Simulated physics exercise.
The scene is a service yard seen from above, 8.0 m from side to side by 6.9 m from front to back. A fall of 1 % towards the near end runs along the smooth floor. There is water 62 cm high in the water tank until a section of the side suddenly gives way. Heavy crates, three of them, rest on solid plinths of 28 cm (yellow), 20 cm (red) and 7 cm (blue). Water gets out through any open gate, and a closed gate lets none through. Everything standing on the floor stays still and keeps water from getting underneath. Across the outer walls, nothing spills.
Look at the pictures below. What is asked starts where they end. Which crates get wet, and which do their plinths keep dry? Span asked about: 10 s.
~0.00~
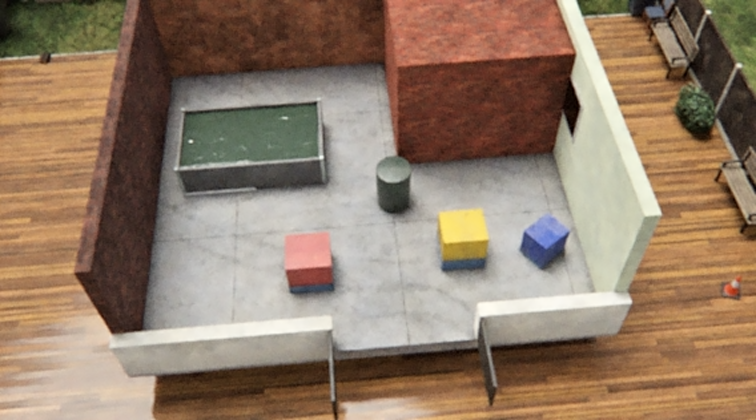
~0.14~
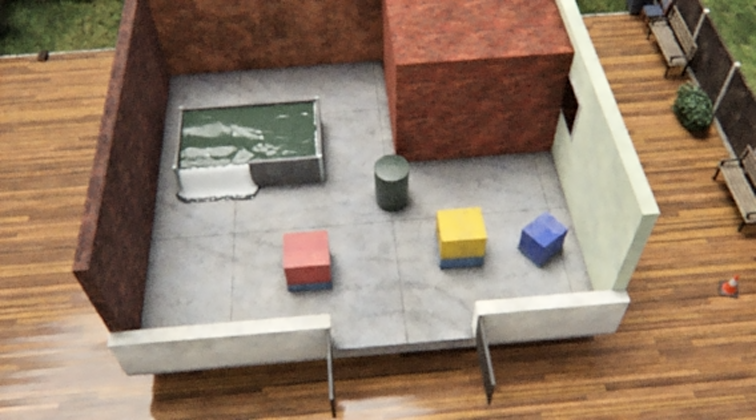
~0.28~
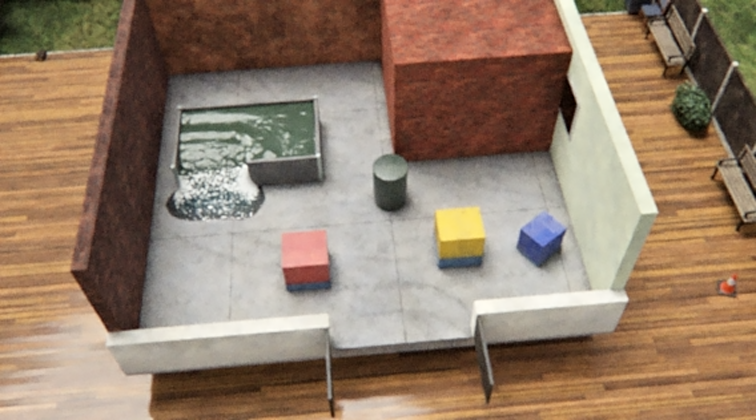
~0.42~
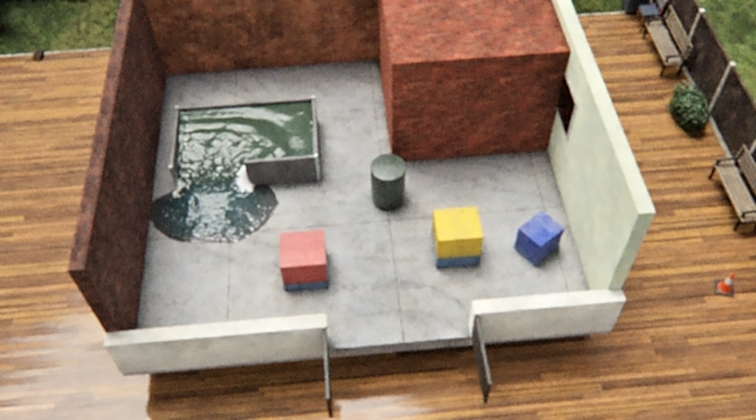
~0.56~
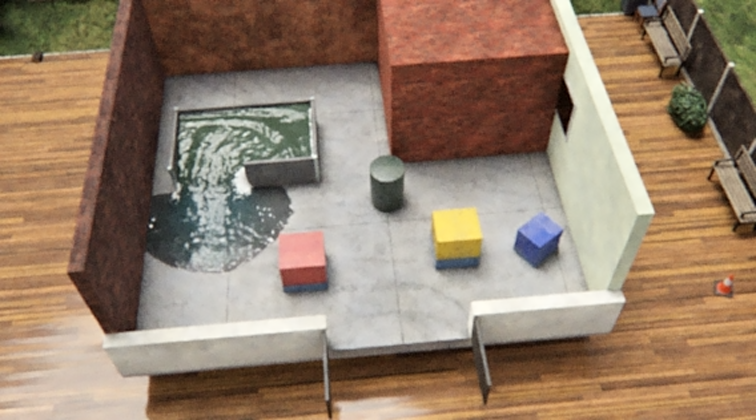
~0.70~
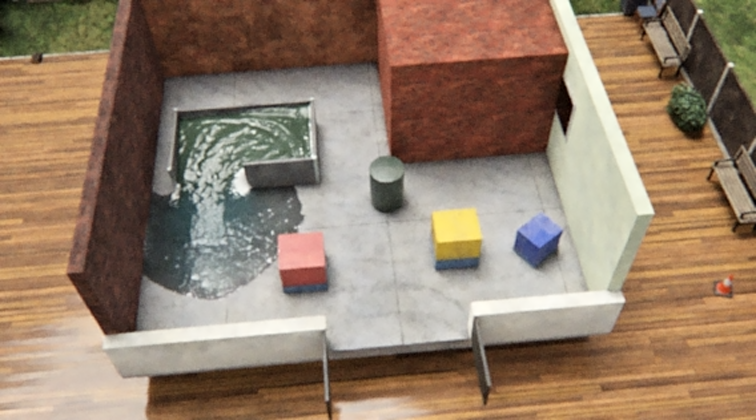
The yellow crate stays dry; the red crate gets wet; the blue crate gets wet.
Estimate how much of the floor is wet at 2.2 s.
Wet share: About 25 %.
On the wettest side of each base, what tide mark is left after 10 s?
Yellow 17 cm, red 27 cm, blue 13 cm at the peak.
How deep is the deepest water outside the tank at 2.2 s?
It tops out at some 47 cm.
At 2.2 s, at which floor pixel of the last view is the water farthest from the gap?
About pixel (378, 334).
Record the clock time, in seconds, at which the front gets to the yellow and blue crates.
On the clock, the front gets to yellow at 3.0 seconds and to blue at 4.0 seconds.
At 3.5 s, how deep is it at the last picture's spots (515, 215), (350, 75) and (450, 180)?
First spot near 0 cm, second near 0 cm, third near 0 cm.
After 1.4 s water covers 25 % of the floor and is deepest (40 cm) near (134, 356); yellow plinth not reached, red plinth reached, blue plinth not reached.
After 2.2 s water covers 25 % of the floor and is deepest (47 cm) near (145, 355); yellow plinth not reached, red plinth reached, blue plinth not reached.
After 3.5 s water covers 40 % of the floor and is deepest (31 cm) near (282, 288); yellow plinth reached, red plinth reached, blue plinth not reached.
After 6.0 s water covers 65 % of the floor and is deepest (20 cm) near (595, 314); yellow plinth reached, red plinth reached, blue plinth reached.
After 10.0 s water covers 90 % of the floor and is deepest (12 cm) near (134, 356); highest at the yellow plinth 17 cm, highest at the red plinth 27 cm, highest at the blue plinth 13 cm.
